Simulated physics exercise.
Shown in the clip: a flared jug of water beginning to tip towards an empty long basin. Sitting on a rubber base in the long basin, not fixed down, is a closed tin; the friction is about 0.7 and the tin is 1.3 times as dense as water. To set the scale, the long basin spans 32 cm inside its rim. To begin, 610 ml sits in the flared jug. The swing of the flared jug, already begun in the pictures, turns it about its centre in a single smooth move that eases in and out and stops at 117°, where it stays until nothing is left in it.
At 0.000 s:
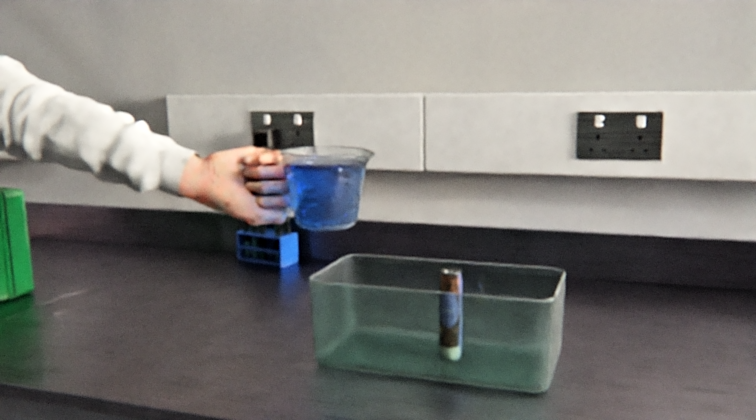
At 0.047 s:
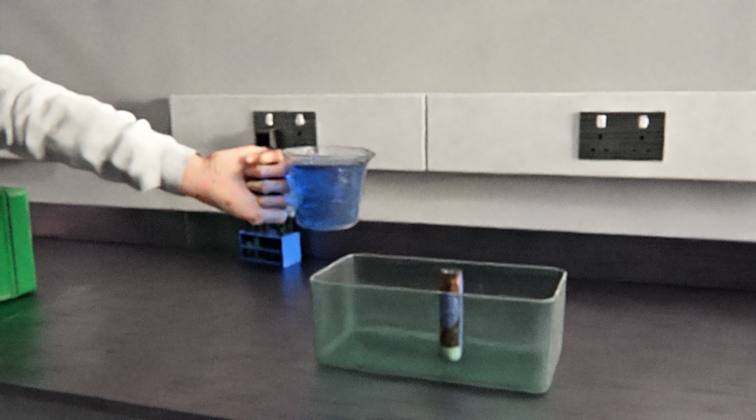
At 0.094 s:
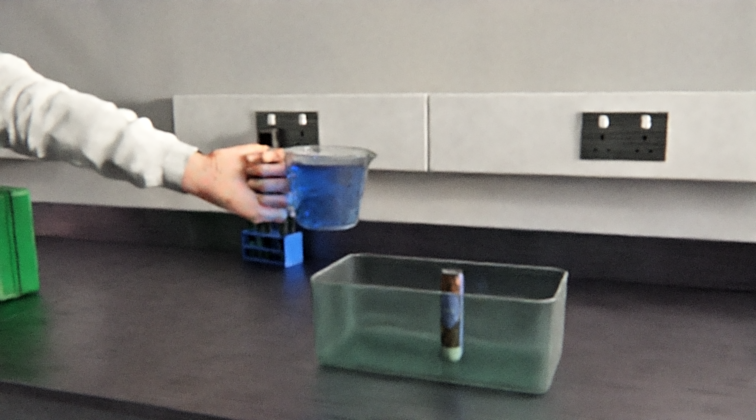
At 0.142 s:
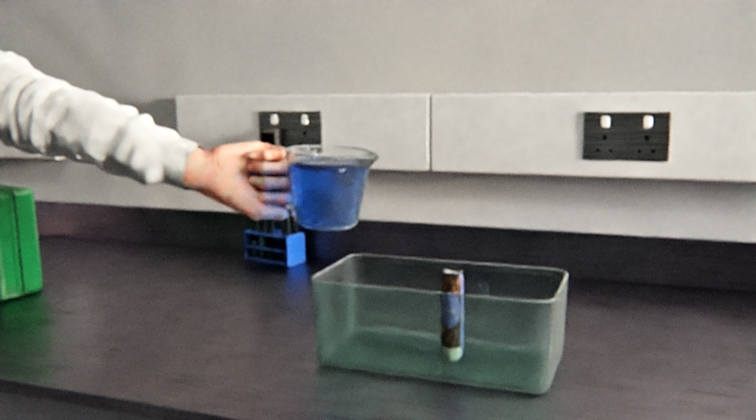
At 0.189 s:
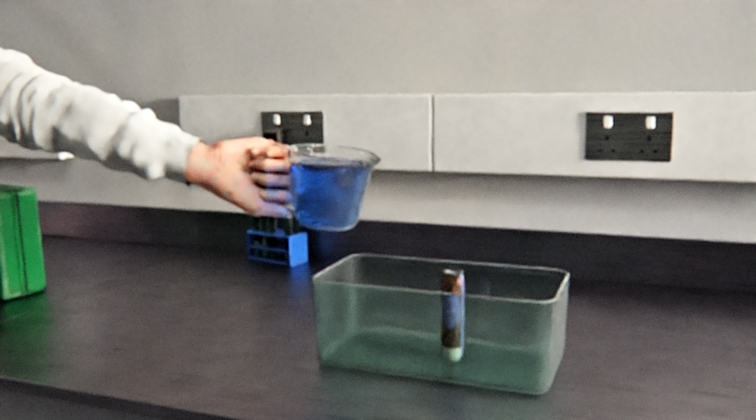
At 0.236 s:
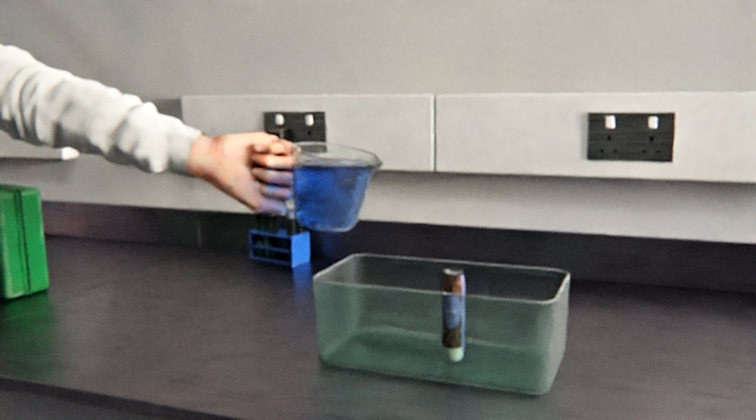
A hand in a pale, wrinkled sleeve reaches in from the left, holding a clear flared jug of blue water above a dark bench, seen from the front and slightly above. Below it to the right, a small brown-and-blue tin stands upright in a long, greenish see-through basin, with a green box, a blue rack and wall sockets around. The jug leans slightly rightwards, while the view drifts very slightly.
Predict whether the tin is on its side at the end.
It stays on its base.
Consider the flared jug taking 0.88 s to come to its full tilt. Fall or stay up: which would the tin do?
The tin stays balanced.
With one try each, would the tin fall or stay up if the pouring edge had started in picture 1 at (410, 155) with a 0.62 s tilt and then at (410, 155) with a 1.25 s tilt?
In the first try it comes down; in the second it comes down.
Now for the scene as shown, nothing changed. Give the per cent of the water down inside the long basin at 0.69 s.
14 %, more or less.
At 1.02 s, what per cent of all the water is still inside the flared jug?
7 %.
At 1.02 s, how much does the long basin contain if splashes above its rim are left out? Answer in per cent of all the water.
Roughly 88 per cent.
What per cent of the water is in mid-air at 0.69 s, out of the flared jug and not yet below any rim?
Around 20 in a hundred.
By 0.69 s the tilt is 68° and 65 per cent is still to pour; the tin stands where it began.
By 1.02 s the tilt is 108° and 7 per cent is still to pour; the tin stands where it began.
By 1.37 s the tilt is 117° and 0 per cent is still to pour; the tin stands where it began.
By 1.75 s the tilt is 117° and 0 per cent is still to pour; the tin stands where it began.
At rest the tin stands where it began.
